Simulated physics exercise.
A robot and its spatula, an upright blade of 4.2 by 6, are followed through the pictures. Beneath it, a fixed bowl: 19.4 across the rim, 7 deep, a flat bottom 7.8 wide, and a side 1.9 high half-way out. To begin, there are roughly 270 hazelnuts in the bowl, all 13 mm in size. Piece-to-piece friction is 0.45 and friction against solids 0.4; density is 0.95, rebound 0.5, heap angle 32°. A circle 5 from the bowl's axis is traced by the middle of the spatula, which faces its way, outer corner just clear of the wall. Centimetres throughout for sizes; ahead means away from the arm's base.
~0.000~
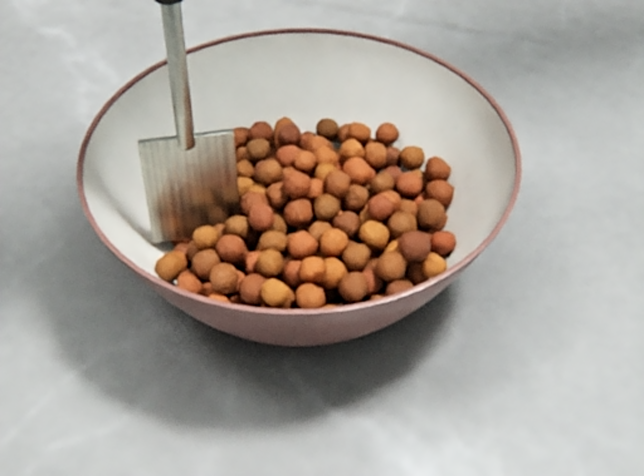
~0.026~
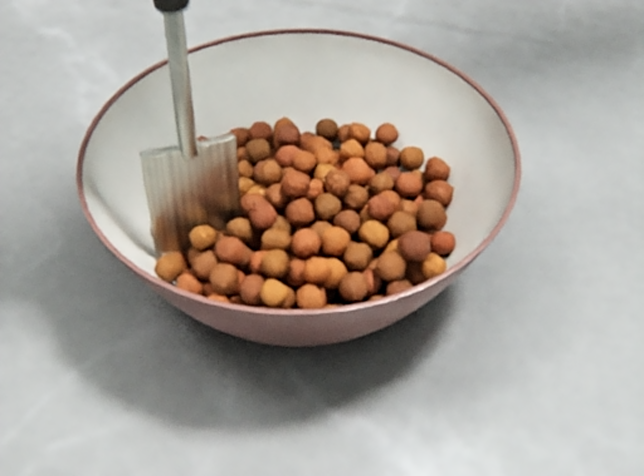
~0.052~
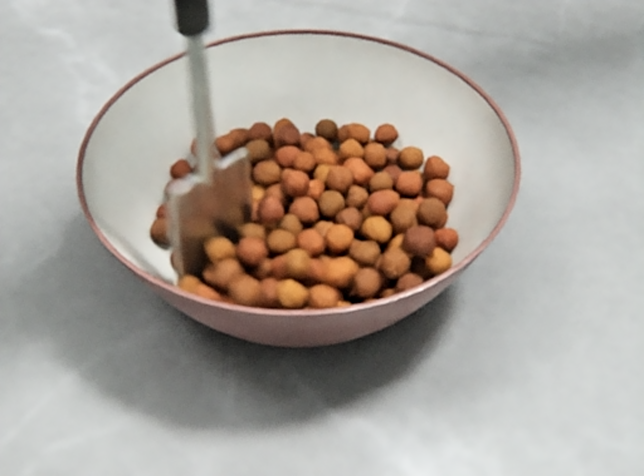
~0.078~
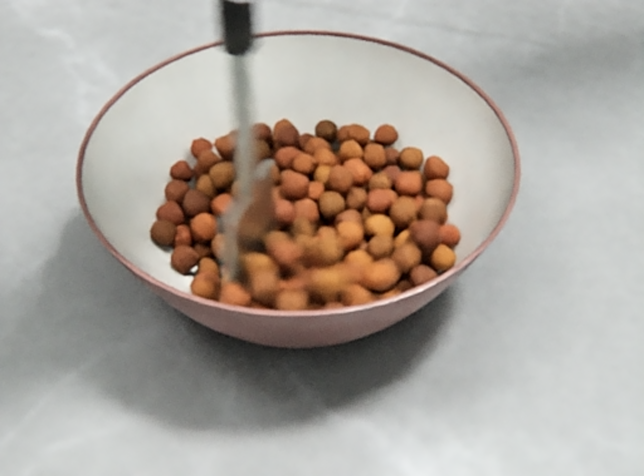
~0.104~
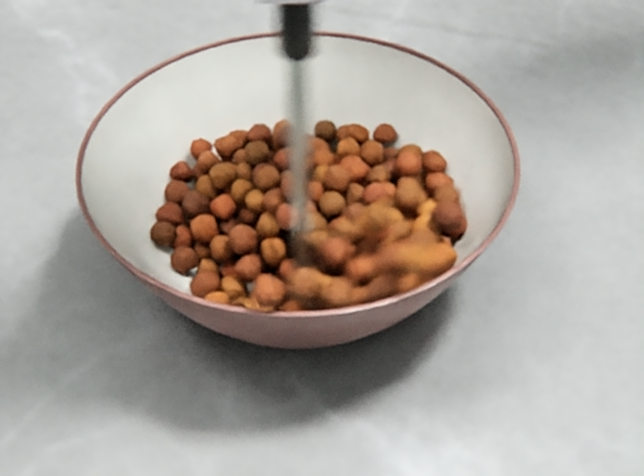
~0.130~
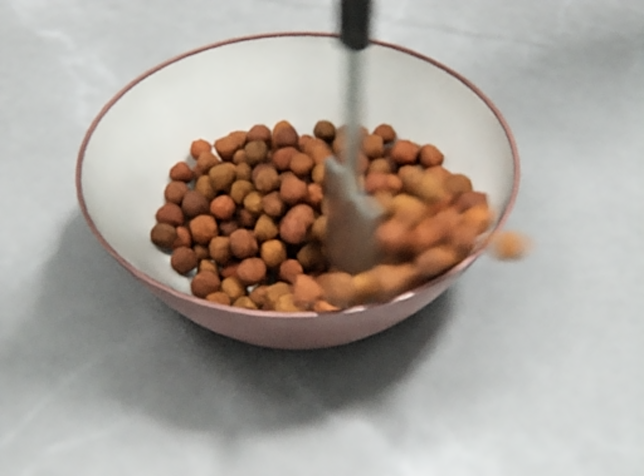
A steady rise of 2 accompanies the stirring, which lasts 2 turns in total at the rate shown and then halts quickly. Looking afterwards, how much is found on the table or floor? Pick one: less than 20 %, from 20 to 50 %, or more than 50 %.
From 20 to 50 %.
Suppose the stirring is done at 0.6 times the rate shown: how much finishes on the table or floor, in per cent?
It would come to around 10 percent.
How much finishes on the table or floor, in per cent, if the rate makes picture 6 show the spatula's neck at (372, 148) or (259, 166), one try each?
Roughly 35 per cent on the first try and 10 per cent on the second.
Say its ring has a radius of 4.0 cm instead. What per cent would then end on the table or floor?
That would give close to 30 per cent.
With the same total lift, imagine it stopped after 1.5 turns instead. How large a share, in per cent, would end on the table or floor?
25 %.
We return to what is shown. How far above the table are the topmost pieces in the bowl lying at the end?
Around 5.0 cm above the table.
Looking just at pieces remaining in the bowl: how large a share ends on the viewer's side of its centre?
I'd say around 50 per cent.
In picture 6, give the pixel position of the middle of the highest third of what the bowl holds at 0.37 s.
Near (170, 194).
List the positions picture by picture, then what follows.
The first frame shows spatula neck at (183, 108), 0° round; upper third of the load around (304, 201), from x 165 to 445, top at y 130; 266 in the bowl.
The second frame shows spatula neck at (185, 117), 8° round; upper third of the load around (298, 207), from x 165 to 445, top at y 130.
The third frame shows spatula neck at (205, 142), 31° round; upper third of the load around (301, 221), from x 165 to 445, top at y 130.
The fourth frame shows spatula neck at (247, 161), 56° round; upper third of the load around (323, 233), from x 165 to 445, top at y 130.
The fifth frame shows spatula neck at (300, 167), 82° round; upper third of the load around (354, 226), from x 165 to 455, top at y 130.
The sixth frame shows spatula neck at (352, 157), 107° round; upper third of the load around (389, 220), from x 165 to 510, top at y 130; 263 in the bowl, 3 in flight or on the tool.
By 0.37 s, 344° round, highest piece 11 above the table; 210 in the bowl, 32 on the table or floor, 24 in flight or on the tool.
By 0.62 s, 222° round, highest piece 8 above the table; 190 in the bowl, 72 on the table or floor, 4 in flight or on the tool.
By 0.94 s, 0° round, highest piece 5 above the table; 189 in the bowl, 77 on the table or floor.
By 1.64 s, 0° round, highest piece 5 above the table; 189 in the bowl, 77 on the table or floor.
Final count, 189 in the bowl, 77 on the table or floor. That is 29 % on the table or floor.
